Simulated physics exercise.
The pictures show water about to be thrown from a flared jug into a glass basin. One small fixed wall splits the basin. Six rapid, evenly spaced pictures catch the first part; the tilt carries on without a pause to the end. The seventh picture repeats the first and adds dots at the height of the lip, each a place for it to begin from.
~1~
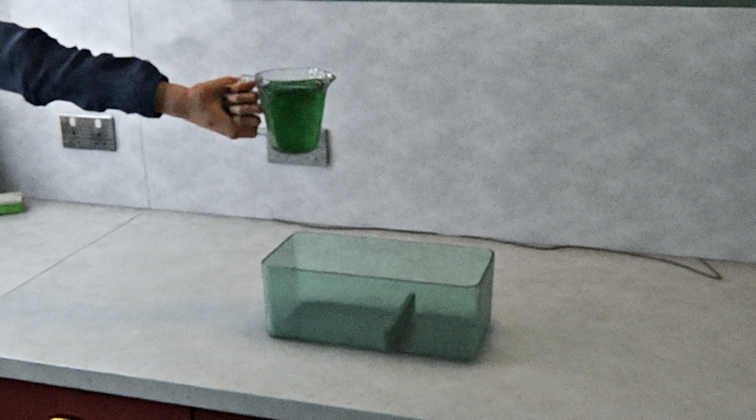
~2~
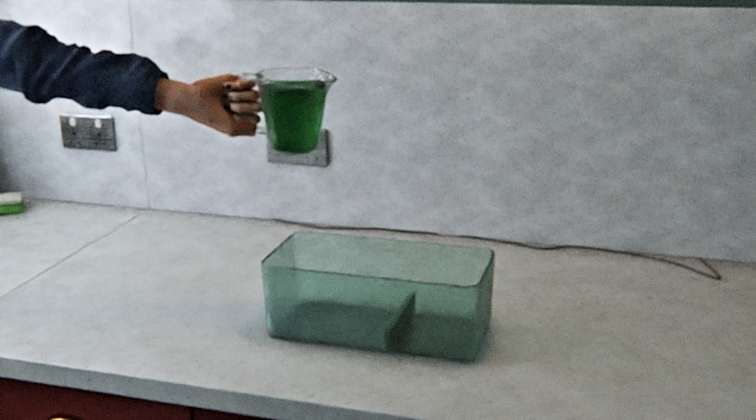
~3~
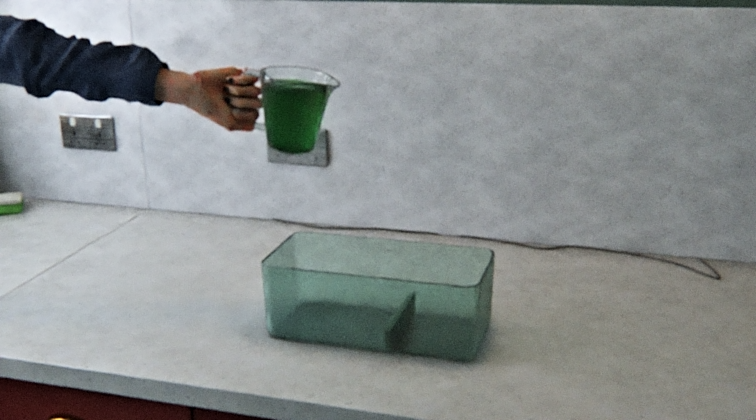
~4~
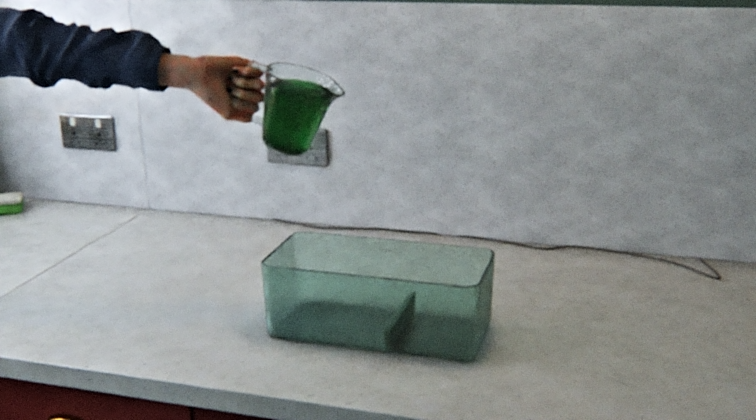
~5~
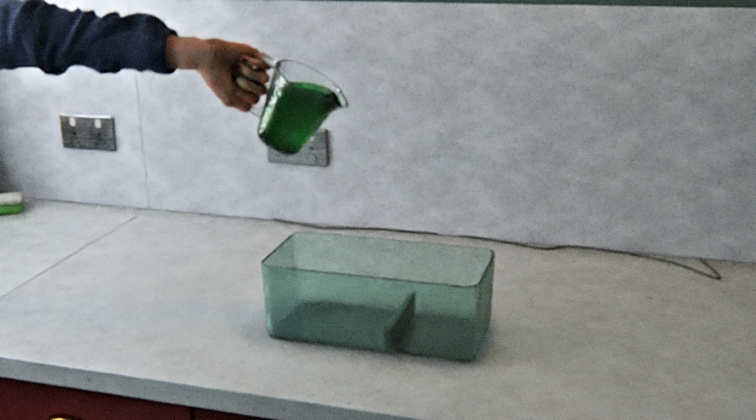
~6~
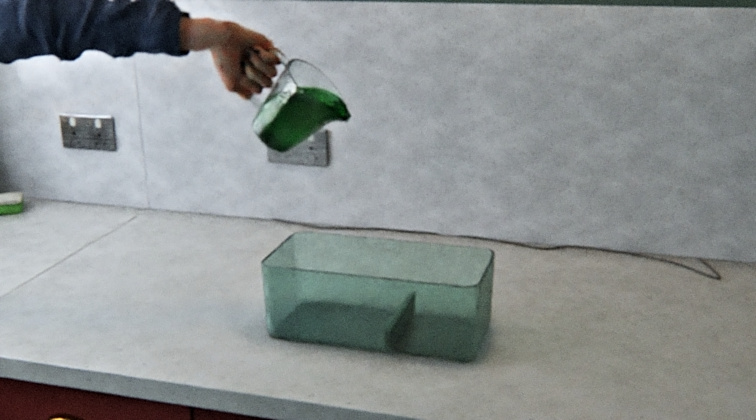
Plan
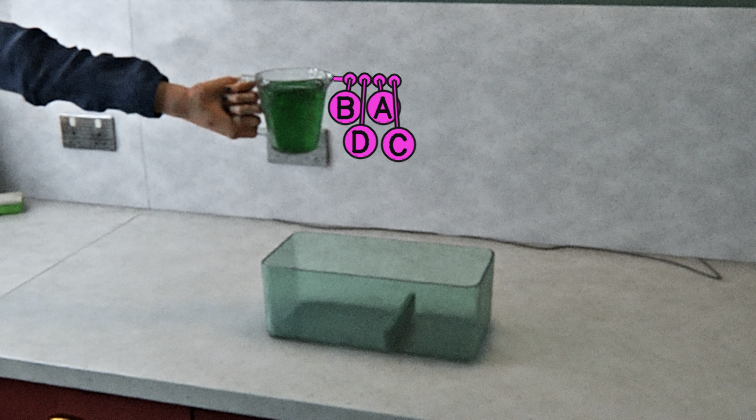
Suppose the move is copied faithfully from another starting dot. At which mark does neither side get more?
I would pick dot D.
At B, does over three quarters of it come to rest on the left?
No, it does not.
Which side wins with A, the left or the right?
More ends on the right.
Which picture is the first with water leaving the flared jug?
In picture 6.
On the marked copy, A at (379, 80); B at (349, 79); C at (394, 81); D at (364, 79).
With A, about 23 % ends left of the wall and 67 % right of it; 10 % is lost outside.
With B, about 60 % ends left of the wall and 31 % right of it; 9 % is lost outside.
With C, about 18 % ends left of the wall and 69 % right of it; 12 % is lost outside.
With D, about 50 % ends left of the wall and 41 % right of it; 10 % is lost outside.
